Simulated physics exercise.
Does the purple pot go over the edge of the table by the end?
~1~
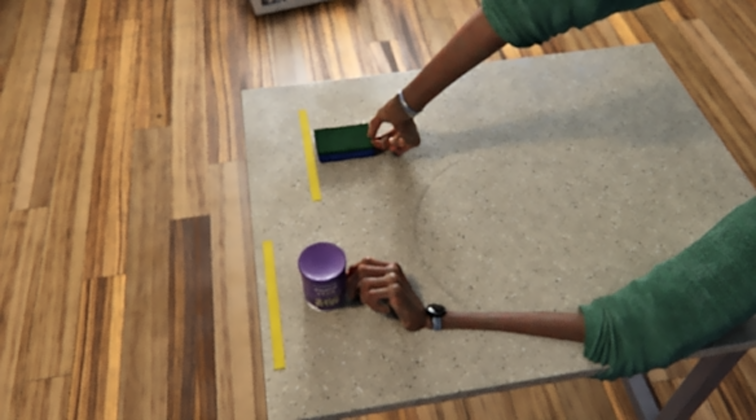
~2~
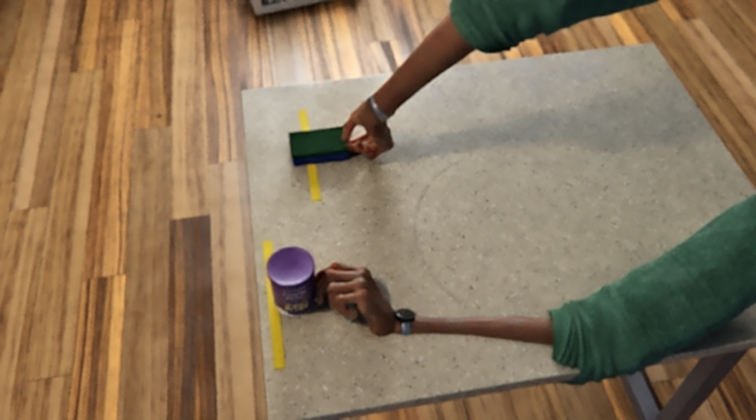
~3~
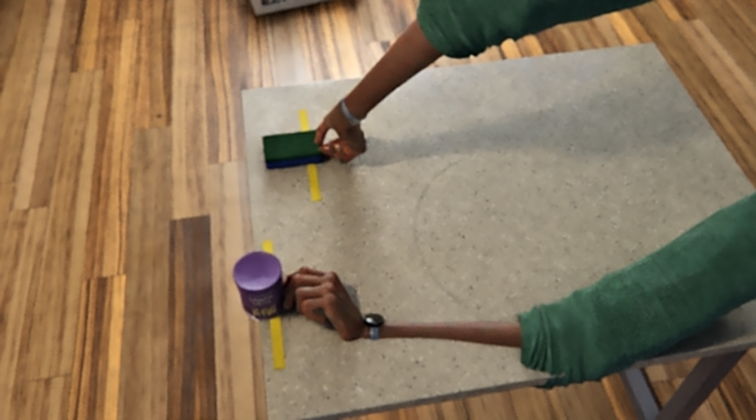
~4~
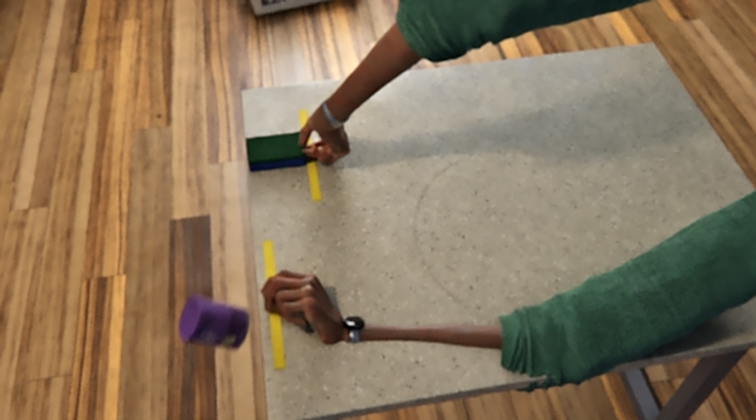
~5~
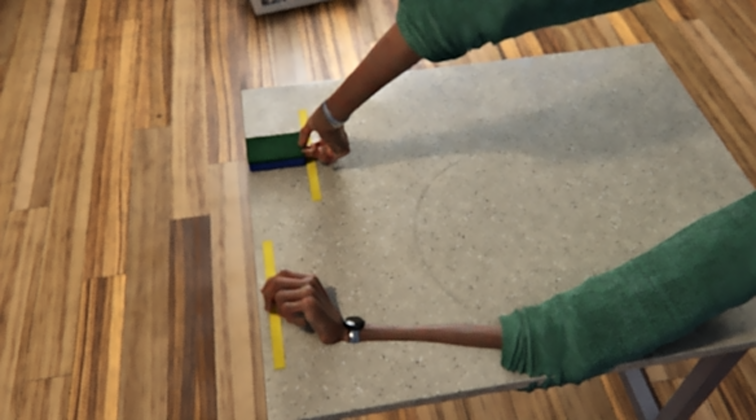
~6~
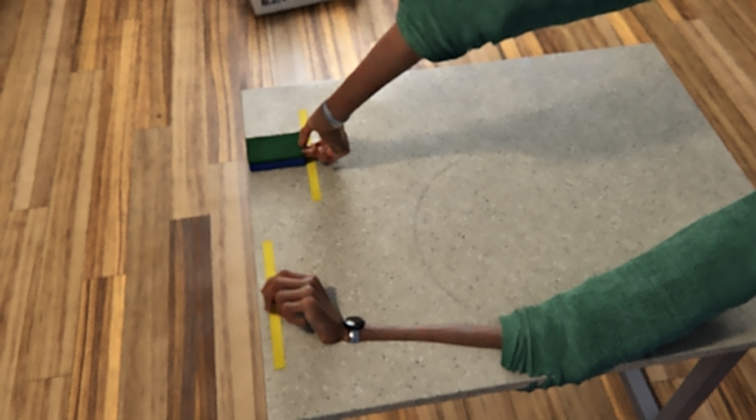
Yes, the purple pot tips off the left edge and falls from the table, while the sponge stays on the tabletop.
A purple pot and a green and blue sponge slide left across a speckled grey tabletop, each nudged by a hand of a person in green sleeves. Two strips of yellow tape lie near the table's left end, above a wooden floor. The sponge passes over the far strip while the pot crosses the near one and reaches the edge. The hands stop at the tape, and the pot tips over the edge and drops out of sight. The sponge stays on the tabletop at the left edge, with both hands still resting at the strips.
